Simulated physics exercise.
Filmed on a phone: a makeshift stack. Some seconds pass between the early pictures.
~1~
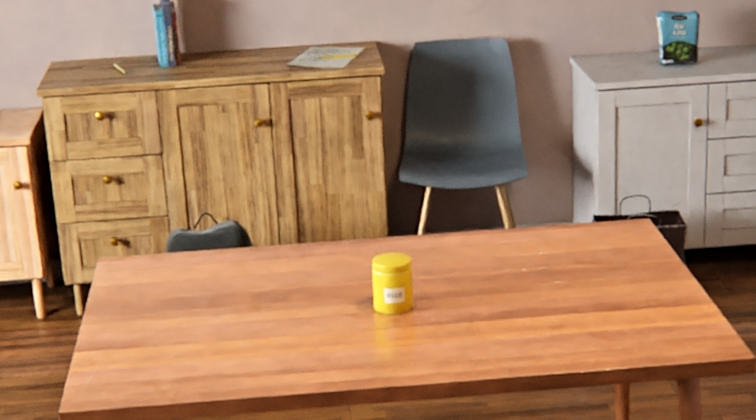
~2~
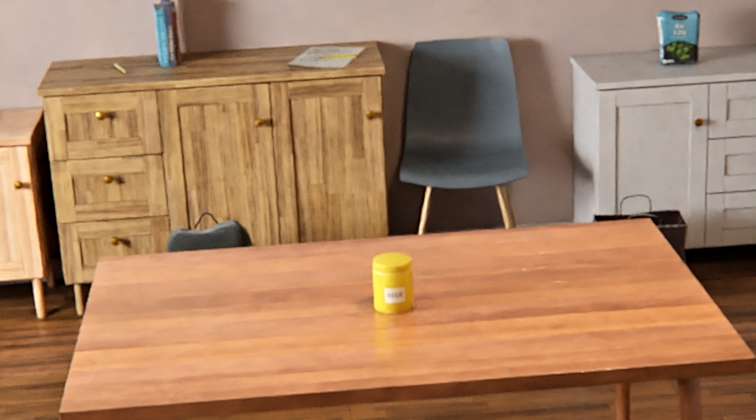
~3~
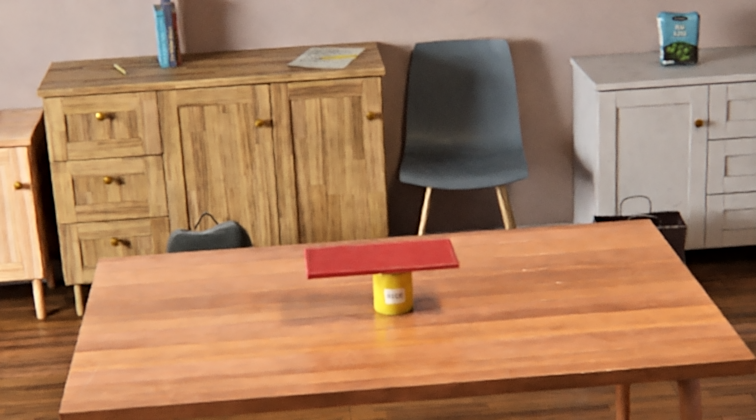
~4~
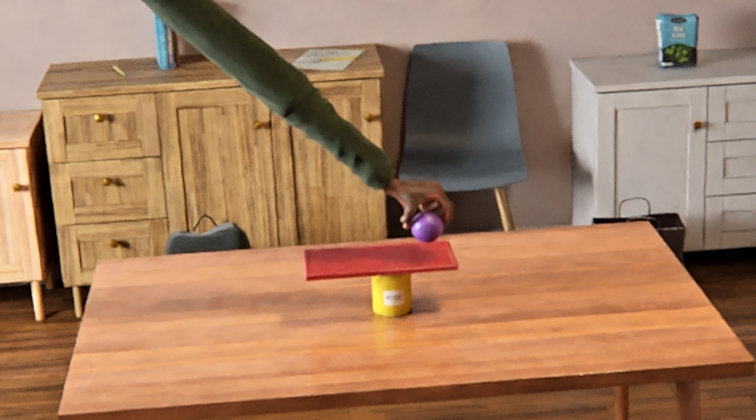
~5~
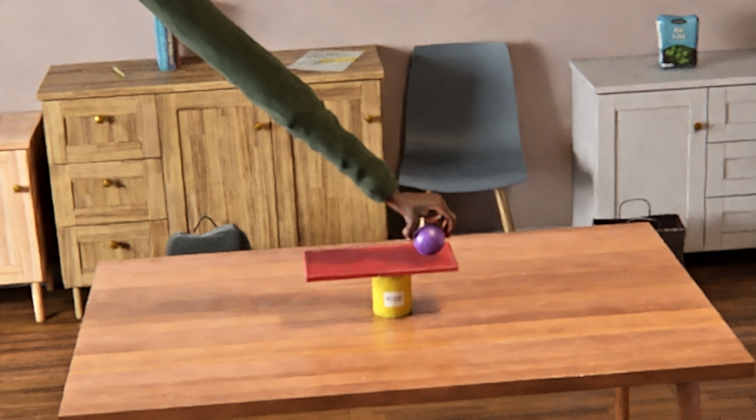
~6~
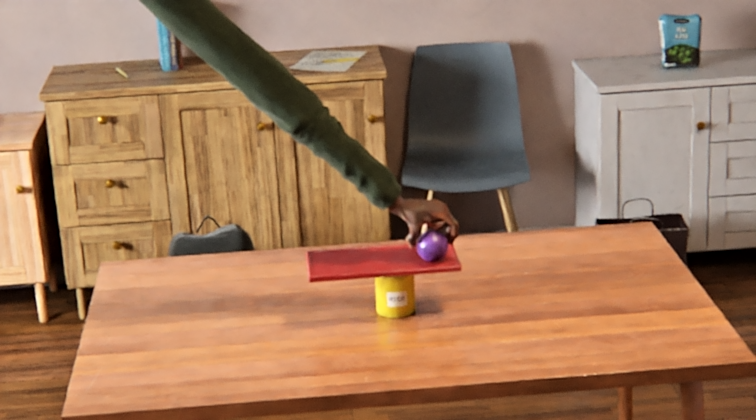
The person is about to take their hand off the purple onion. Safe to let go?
Outcome: The stack holds.
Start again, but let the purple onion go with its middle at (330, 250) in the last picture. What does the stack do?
Then it comes apart.
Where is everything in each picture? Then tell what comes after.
In the first picture, the last thing is not in view yet; yellow jar (393, 283).
In the second picture, the last thing is not in view yet; yellow jar (393, 283).
In the third picture, the last thing is not in view yet; yellow jar (393, 284).
In the fourth picture, on its way; purple onion (427, 227); yellow jar (392, 286).
In the fifth picture, on its way; purple onion (429, 239); yellow jar (392, 287).
In the sixth picture, set down, still held; purple onion (432, 246); yellow jar (395, 287).
Then, 0.40 s past the last view, nothing moves.
Then, 1.10 s past the last view, purple onion resting near (432, 246).
Finally, all 3 still in place. Final places as the last picture's camera would see them, purple onion near (432, 246). The stack stays up.
